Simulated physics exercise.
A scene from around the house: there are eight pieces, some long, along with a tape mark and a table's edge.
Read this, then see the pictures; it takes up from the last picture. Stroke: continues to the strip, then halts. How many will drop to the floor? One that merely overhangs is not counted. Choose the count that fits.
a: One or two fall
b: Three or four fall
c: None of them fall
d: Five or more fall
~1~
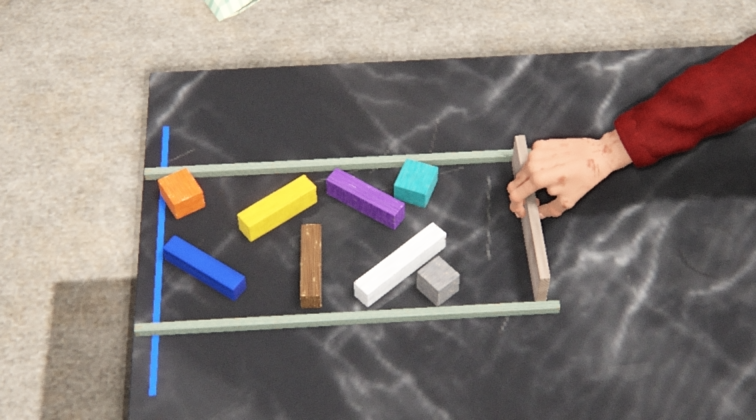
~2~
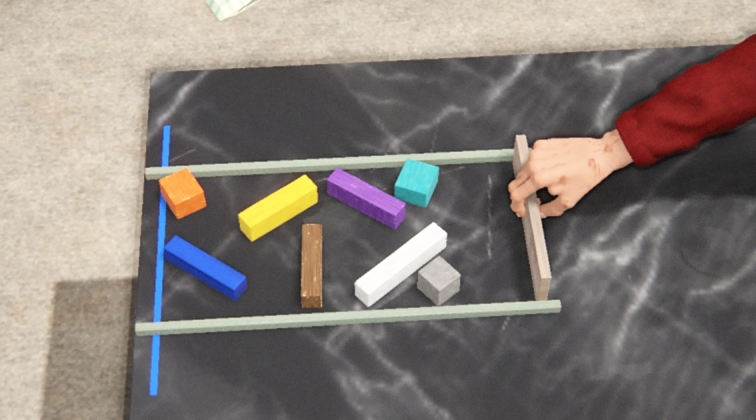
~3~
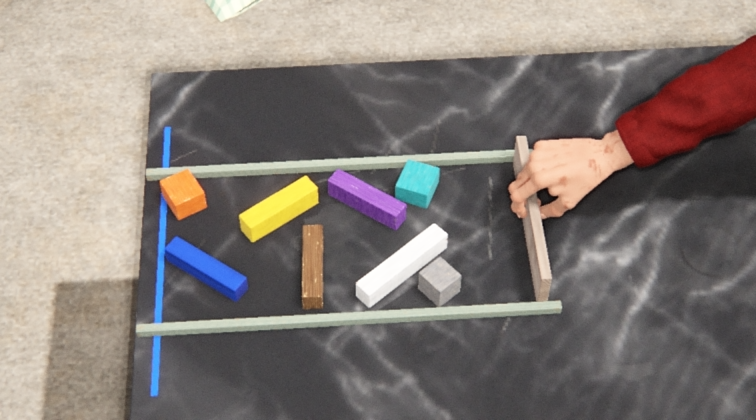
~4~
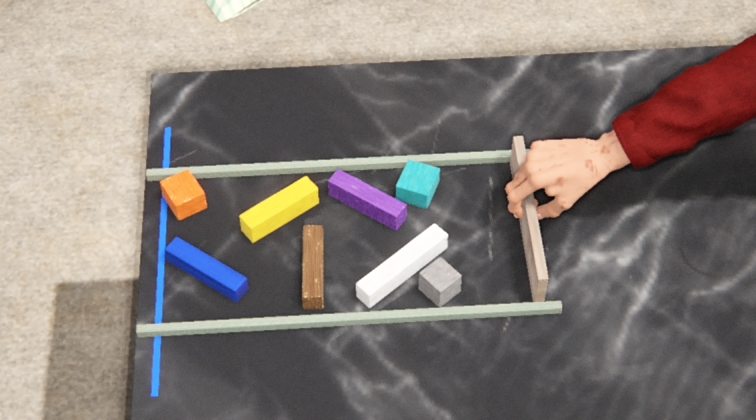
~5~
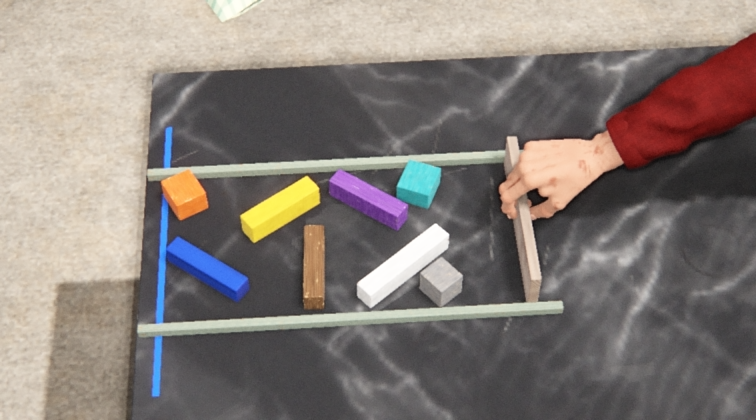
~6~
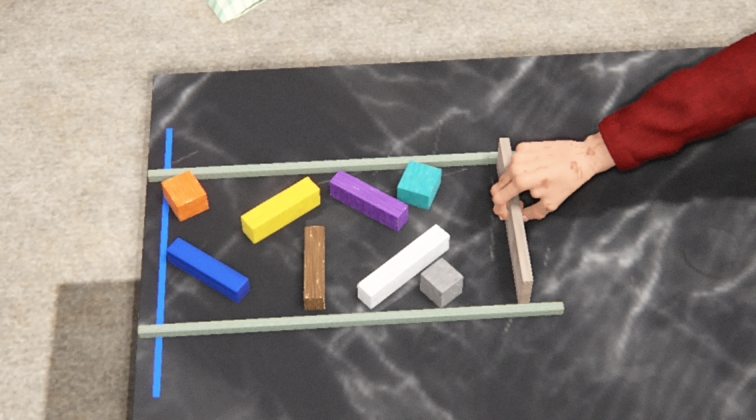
Option d: Five or more fall.
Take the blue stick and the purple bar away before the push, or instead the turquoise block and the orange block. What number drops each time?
Going first to second: 4 and 5.
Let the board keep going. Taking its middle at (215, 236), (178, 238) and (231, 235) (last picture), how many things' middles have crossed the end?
First 3, next 5, last 2.
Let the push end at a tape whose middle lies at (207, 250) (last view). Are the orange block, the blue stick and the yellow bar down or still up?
Taking each: The orange block topples, the blue stick topples, the yellow bar topples.
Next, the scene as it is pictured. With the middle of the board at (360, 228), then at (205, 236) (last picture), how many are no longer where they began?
The first count is 6, and then it's 8.
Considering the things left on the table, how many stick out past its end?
2 in all.
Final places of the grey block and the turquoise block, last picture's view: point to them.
The grey block finishes at (145, 297); the turquoise block finishes at (148, 202).
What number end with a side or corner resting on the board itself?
It adds up to 2.
Early on, none off yet; orange block at rest near (185, 196); blue stick at rest near (208, 270); yellow bar at rest near (281, 210).
A while later, none off yet; orange block at rest near (185, 196); blue stick travelled a little near (195, 270); yellow bar travelled about its own width near (231, 216).
Further along, none off yet; orange block leaning well over near (129, 193); blue stick leaning well over near (116, 289); yellow bar travelled well along near (145, 221).
Finally, the number that fall off is five or more; lost, white bar, purple bar, brown bar, yellow bar, blue stick and orange block.
